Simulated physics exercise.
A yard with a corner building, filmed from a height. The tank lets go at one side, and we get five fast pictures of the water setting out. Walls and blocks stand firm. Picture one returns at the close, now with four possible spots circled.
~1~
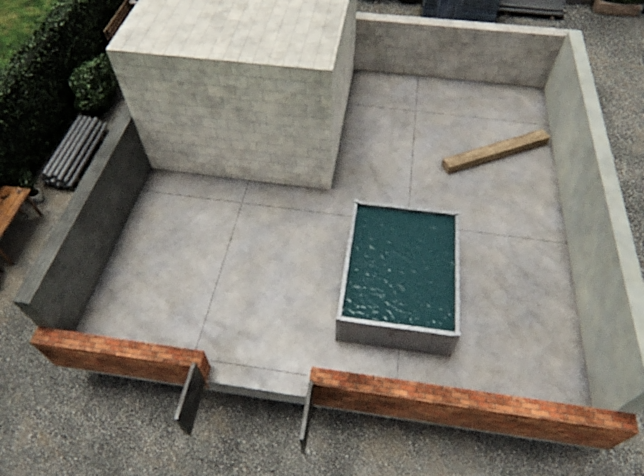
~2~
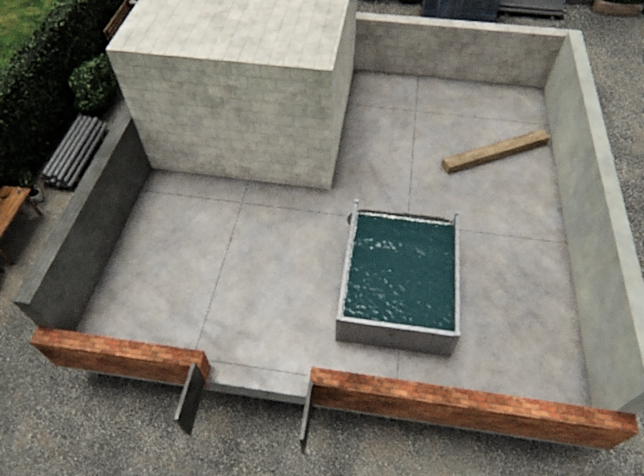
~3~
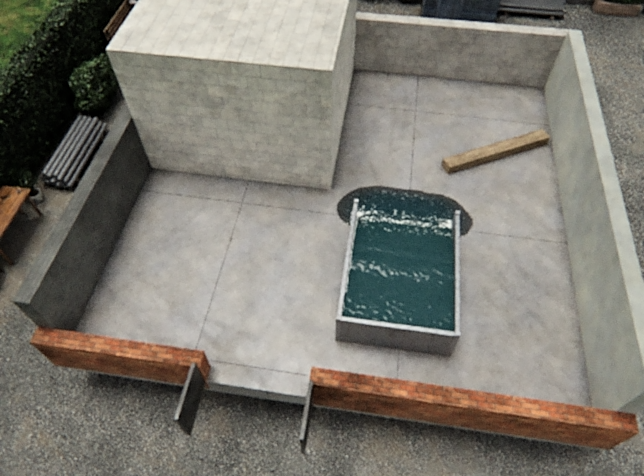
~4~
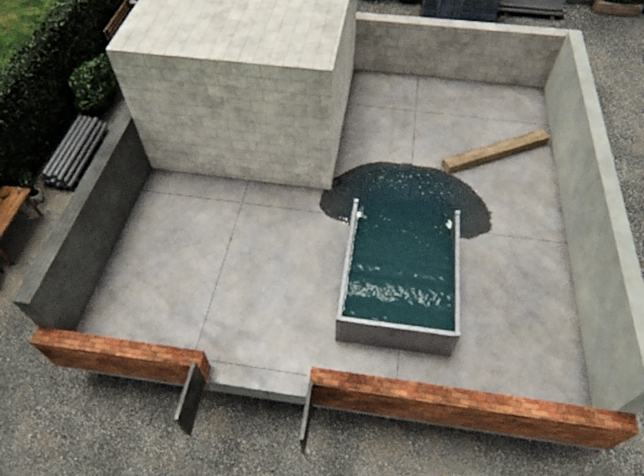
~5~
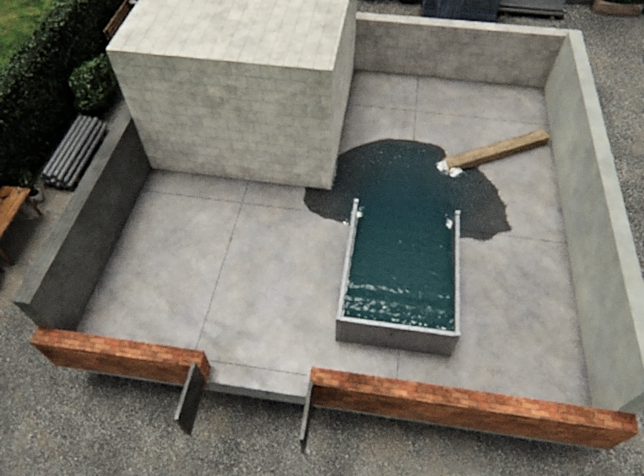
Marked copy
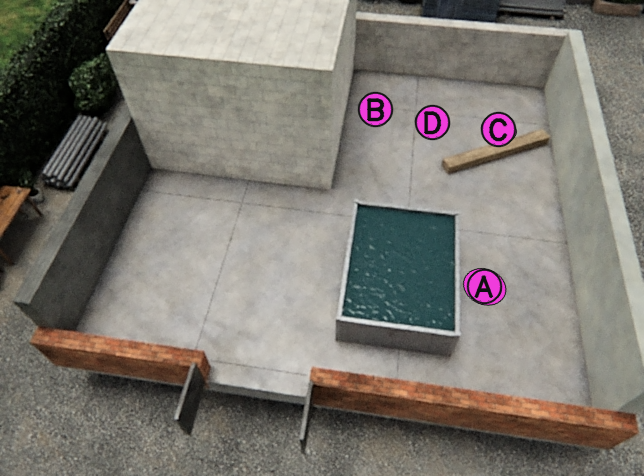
A walled concrete yard with a block-shaped building in one corner held a tank of dark green water, then the tank's far side opened and water poured out, spreading across the ground around a wooden beam.
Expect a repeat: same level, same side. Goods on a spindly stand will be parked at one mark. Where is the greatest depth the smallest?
I would pick place A.
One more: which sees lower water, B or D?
That would be D.
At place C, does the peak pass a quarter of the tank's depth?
Yes, it does.
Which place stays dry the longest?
The answer is A.
On the marked copy, A at (484, 286); B at (375, 109); C at (498, 129); D at (432, 122).
If A is chosen, the water peaks at about 11 % of the depth that stood in the tank.
If B is chosen, the water peaks at about 44 % of the depth that stood in the tank.
If C is chosen, the water peaks at about 38 % of the depth that stood in the tank.
If D is chosen, the water peaks at about 29 % of the depth that stood in the tank.
